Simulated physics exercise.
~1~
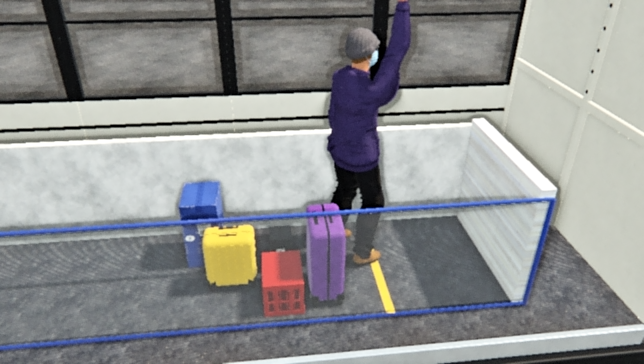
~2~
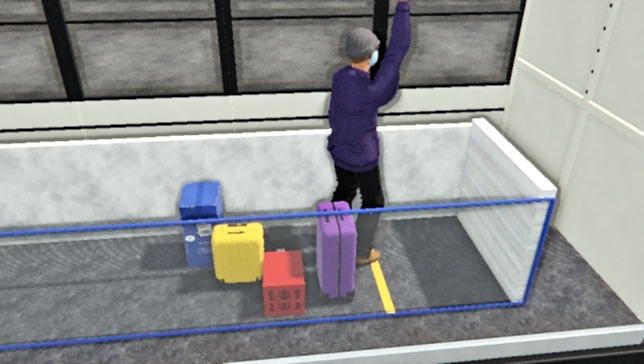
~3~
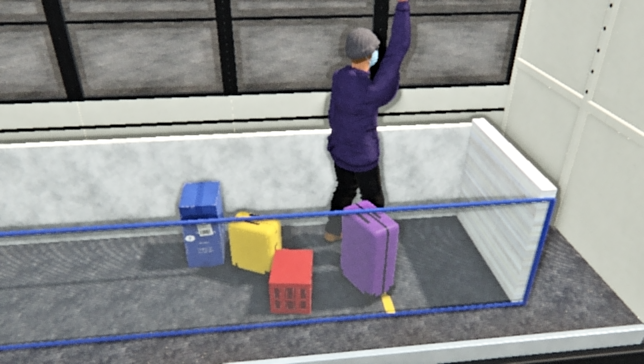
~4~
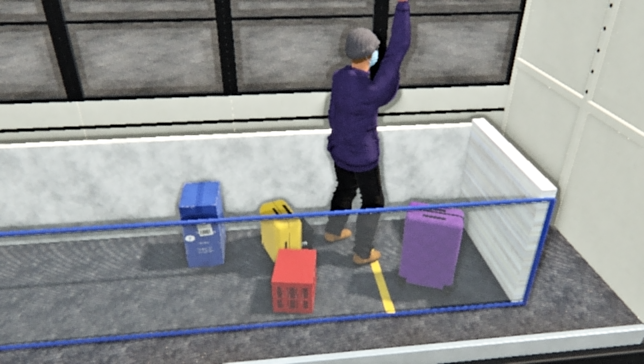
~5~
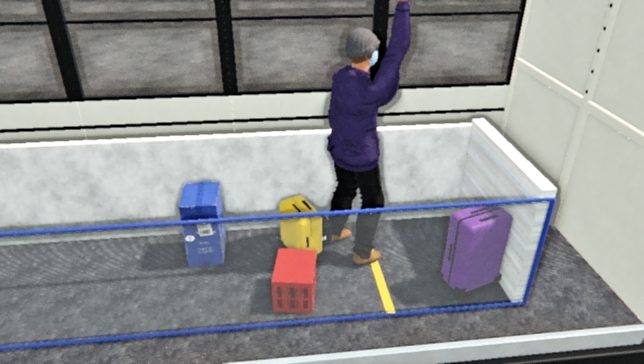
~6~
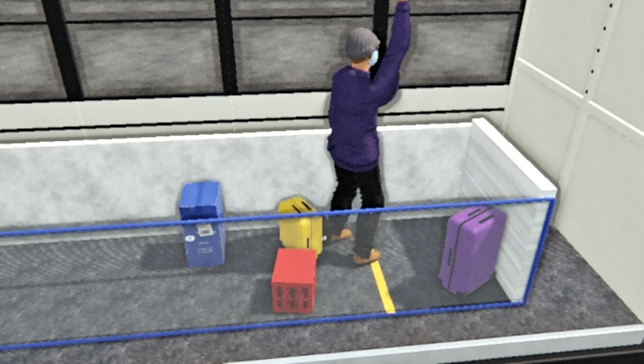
In the luggage bay of a bus, a masked person in a purple top and grey cap stands still with one arm raised, behind a blue bag, a small yellow case, a red crate and a big purple case. The purple case starts rolling right, and the yellow one follows more slowly. As the purple case crosses the yellow line, turning as it goes, the crate shifts slightly right. The yellow case swivels and drifts back towards the person's feet. Finally the purple case rests upright near the right wall, beyond the line, while the others remain short of it.
